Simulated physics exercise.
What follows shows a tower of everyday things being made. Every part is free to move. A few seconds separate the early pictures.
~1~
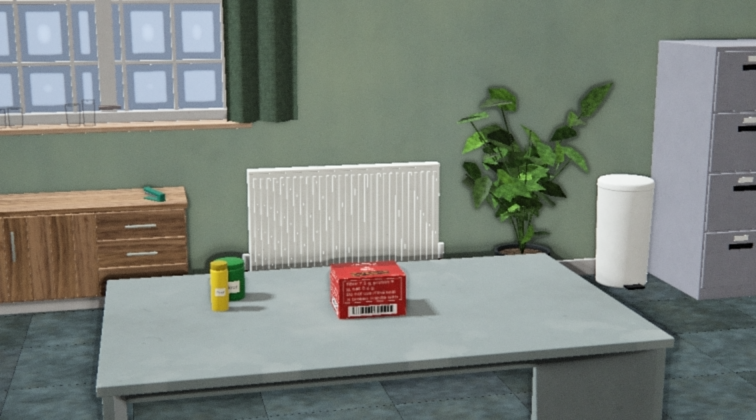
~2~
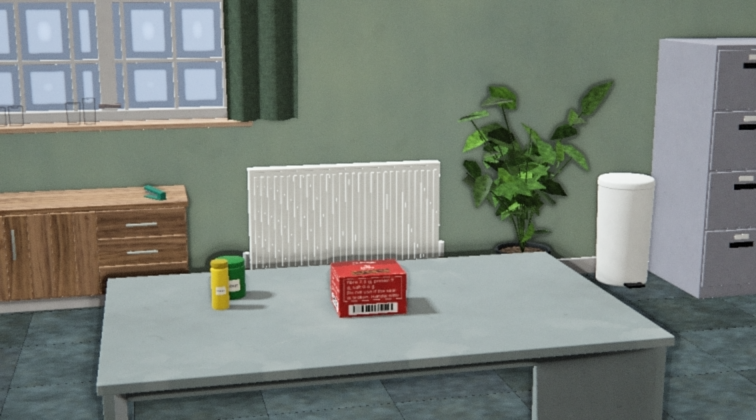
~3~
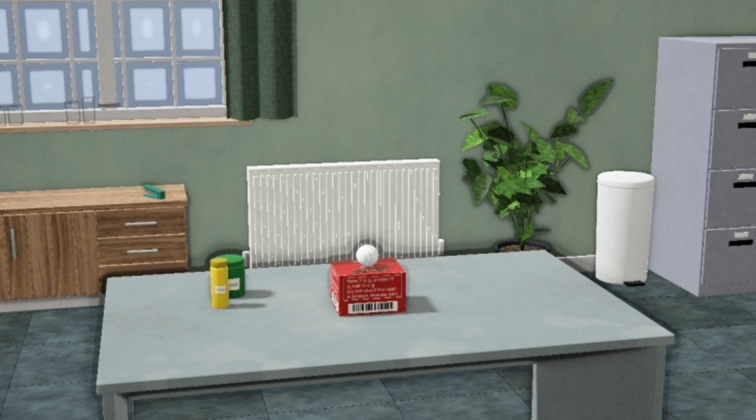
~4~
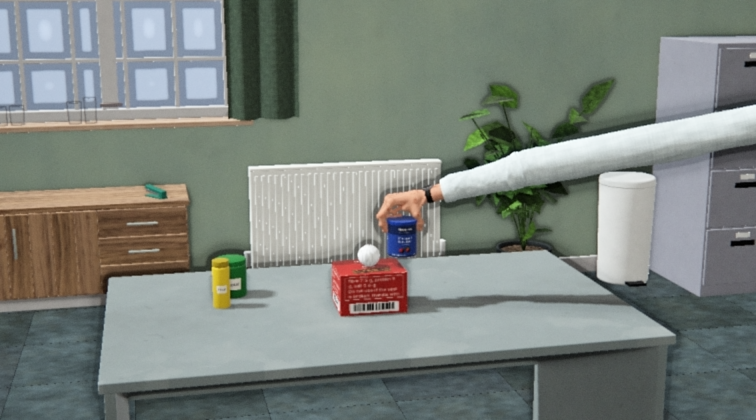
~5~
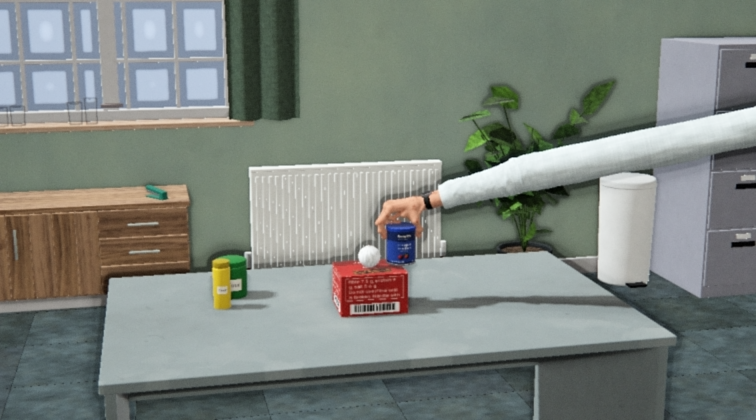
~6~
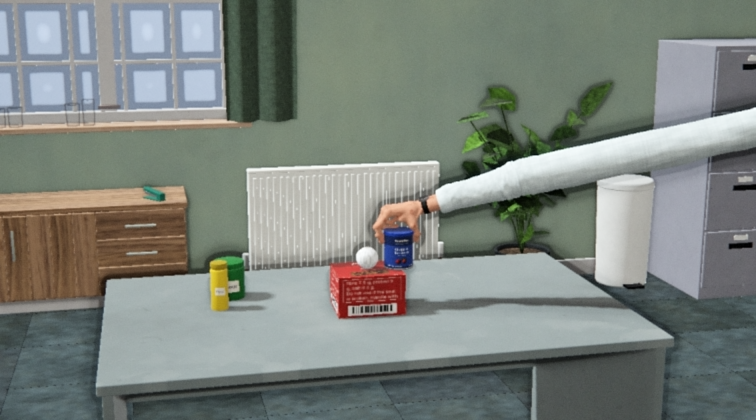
Green-walled office with red box and jars on table, white ball appearing on box, then hand lowering blue pot beside ball.
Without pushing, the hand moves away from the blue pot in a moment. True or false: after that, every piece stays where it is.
True.
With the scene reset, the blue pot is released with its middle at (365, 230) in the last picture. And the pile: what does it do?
Well, it topples after that.
Then, 0.90 s later than the last frame, all is still.
Then, 2.00 s later than the last frame, blue pot resting near (399, 248).
When it is over, all 5 as before. End places, in pixels of the last picture, blue pot near (399, 248). The pile keeps its balance.
